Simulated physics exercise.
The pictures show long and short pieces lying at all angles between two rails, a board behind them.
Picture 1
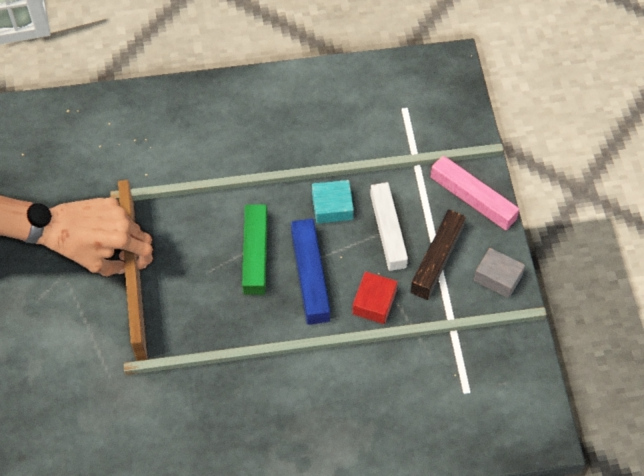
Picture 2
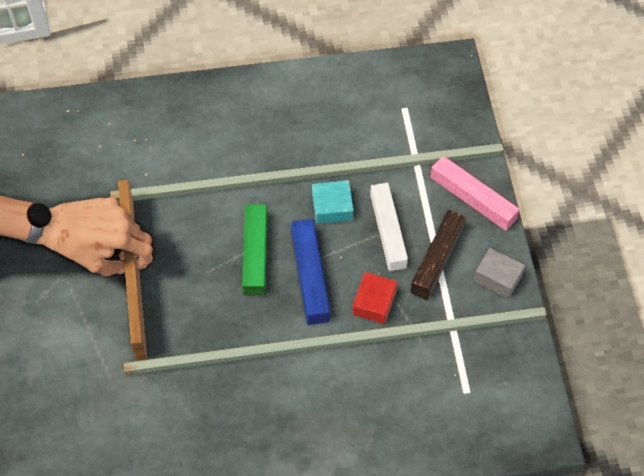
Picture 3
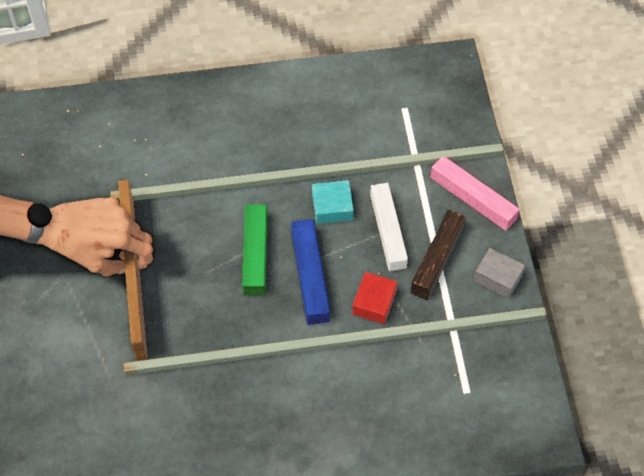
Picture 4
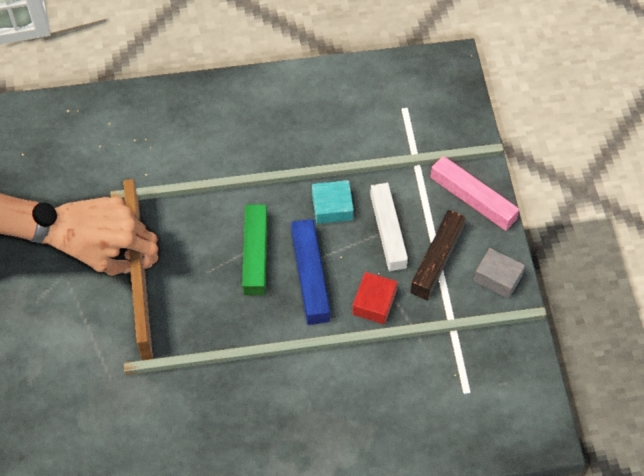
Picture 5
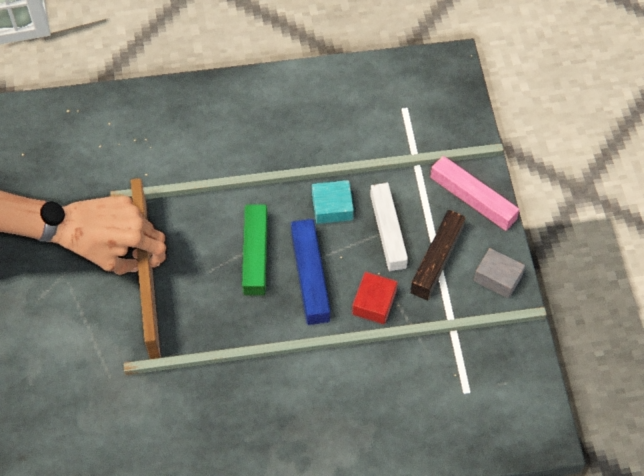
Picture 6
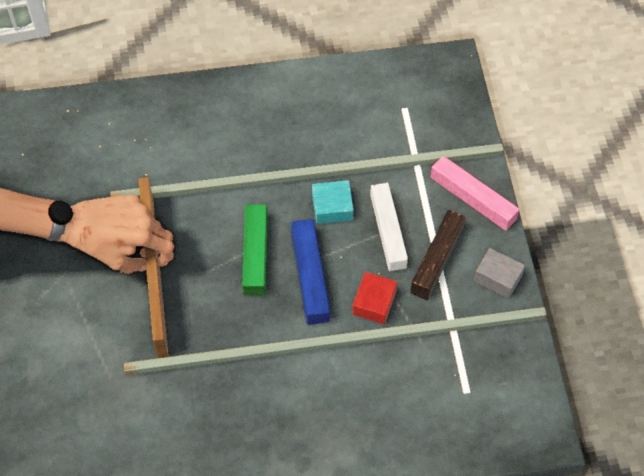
A hand wearing a dark watch grips an upright wooden board at the left end of two pale green rails on a dark slab, seen from above over a patterned carpet. Between the rails lie green, blue, turquoise, red, white and dark brown pieces, with pink and grey ones right of a white strip. The hand rests, then slides the board slightly right, the pieces and camera staying still.
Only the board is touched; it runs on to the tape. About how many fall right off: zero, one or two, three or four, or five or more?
The number that fall off is one or two.
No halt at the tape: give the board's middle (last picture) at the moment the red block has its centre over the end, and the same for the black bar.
About (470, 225), and (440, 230) for the other.
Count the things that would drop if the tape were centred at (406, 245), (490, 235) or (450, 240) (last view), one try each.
In that order 0, 6 and 3.
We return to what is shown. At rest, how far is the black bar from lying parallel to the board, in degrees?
Near 0 degrees.
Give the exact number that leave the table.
In all, 2 of them.
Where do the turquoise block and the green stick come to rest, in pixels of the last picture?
Near (463, 185) and (442, 225).
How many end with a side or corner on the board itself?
In contact: 1.
Soon after, none off yet; grey block at rest near (499, 273); pink bar at rest near (474, 193); black bar at rest near (438, 255).
At rest, the number that fall off is one or two; fallen, pink bar and grey block.
